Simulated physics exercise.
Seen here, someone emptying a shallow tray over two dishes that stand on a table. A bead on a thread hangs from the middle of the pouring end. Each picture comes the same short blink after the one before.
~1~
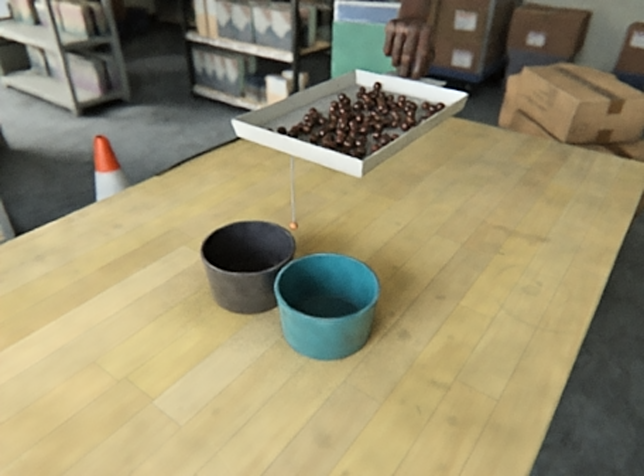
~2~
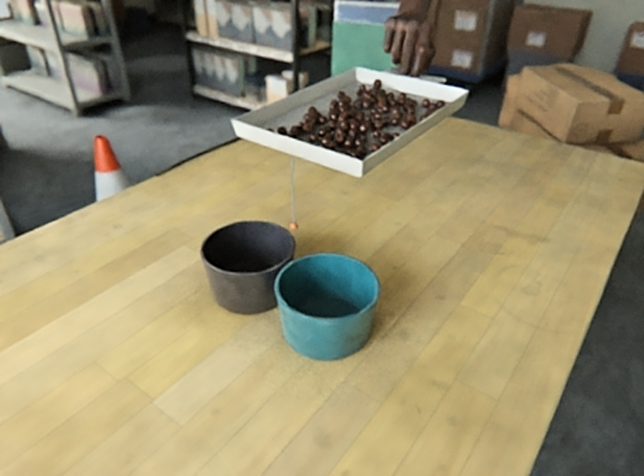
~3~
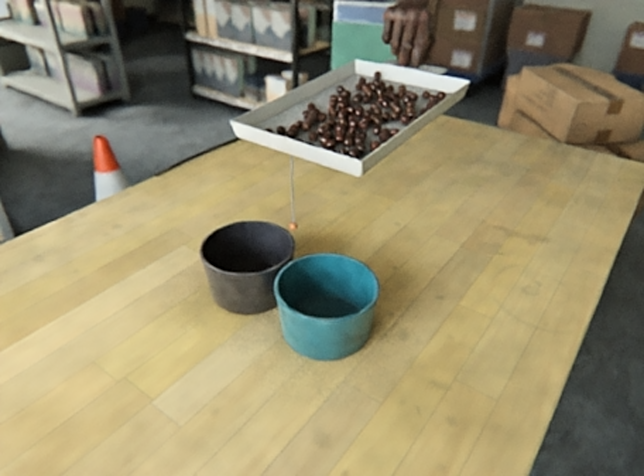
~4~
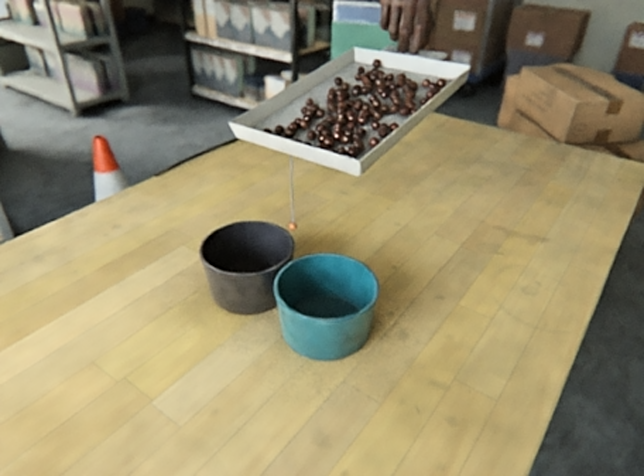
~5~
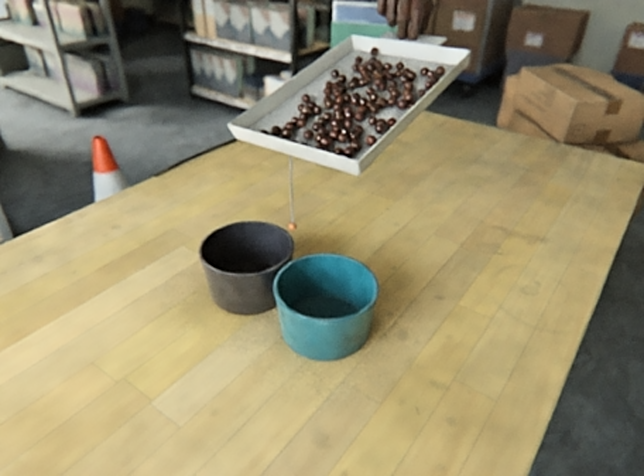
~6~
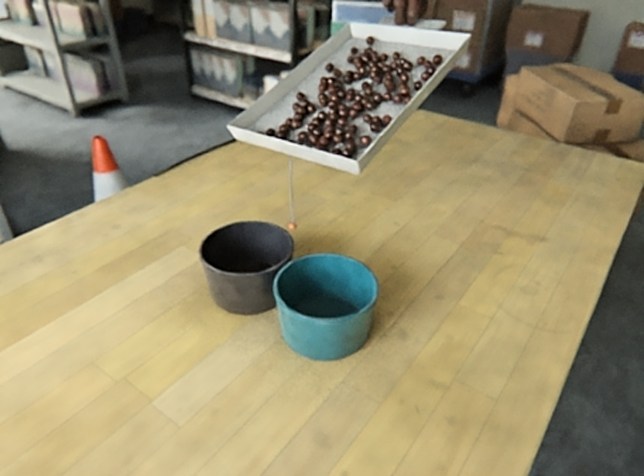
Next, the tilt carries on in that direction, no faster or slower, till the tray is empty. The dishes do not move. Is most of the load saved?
They take more than half between them.
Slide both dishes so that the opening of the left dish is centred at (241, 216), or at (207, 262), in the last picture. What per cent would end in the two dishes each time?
First some 40, then 20 per cent.
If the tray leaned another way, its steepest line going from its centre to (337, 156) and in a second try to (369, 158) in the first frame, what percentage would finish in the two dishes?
First some 90, then 60 per cent.
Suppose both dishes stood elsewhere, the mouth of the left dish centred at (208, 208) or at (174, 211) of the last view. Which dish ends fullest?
In turn: Right; the right one.
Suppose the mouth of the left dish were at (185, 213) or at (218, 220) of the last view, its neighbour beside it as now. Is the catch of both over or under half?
The first try: Most of it. The second: More than half.
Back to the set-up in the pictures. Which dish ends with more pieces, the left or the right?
The winner is the dish on the left.
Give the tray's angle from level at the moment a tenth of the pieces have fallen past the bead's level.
At some 70 degrees.
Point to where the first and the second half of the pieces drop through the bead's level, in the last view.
At about (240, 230), then at (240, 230).
Shortly afterwards, tray tipped steeply; the bulk on the tray; only a few in the left dish; only a few outside both; a little in the air.
Next, tray tipped past a quarter turn; a little on the tray; a little in the right dish; near half in the left dish; near a quarter outside both; near a quarter in the air.
Some moments later, tray tipped past a quarter turn; a little in the right dish; near two thirds in the left dish; near a quarter outside both.
In the end, tray tipped past a quarter turn; a little in the right dish; near two thirds in the left dish; near a quarter outside both.
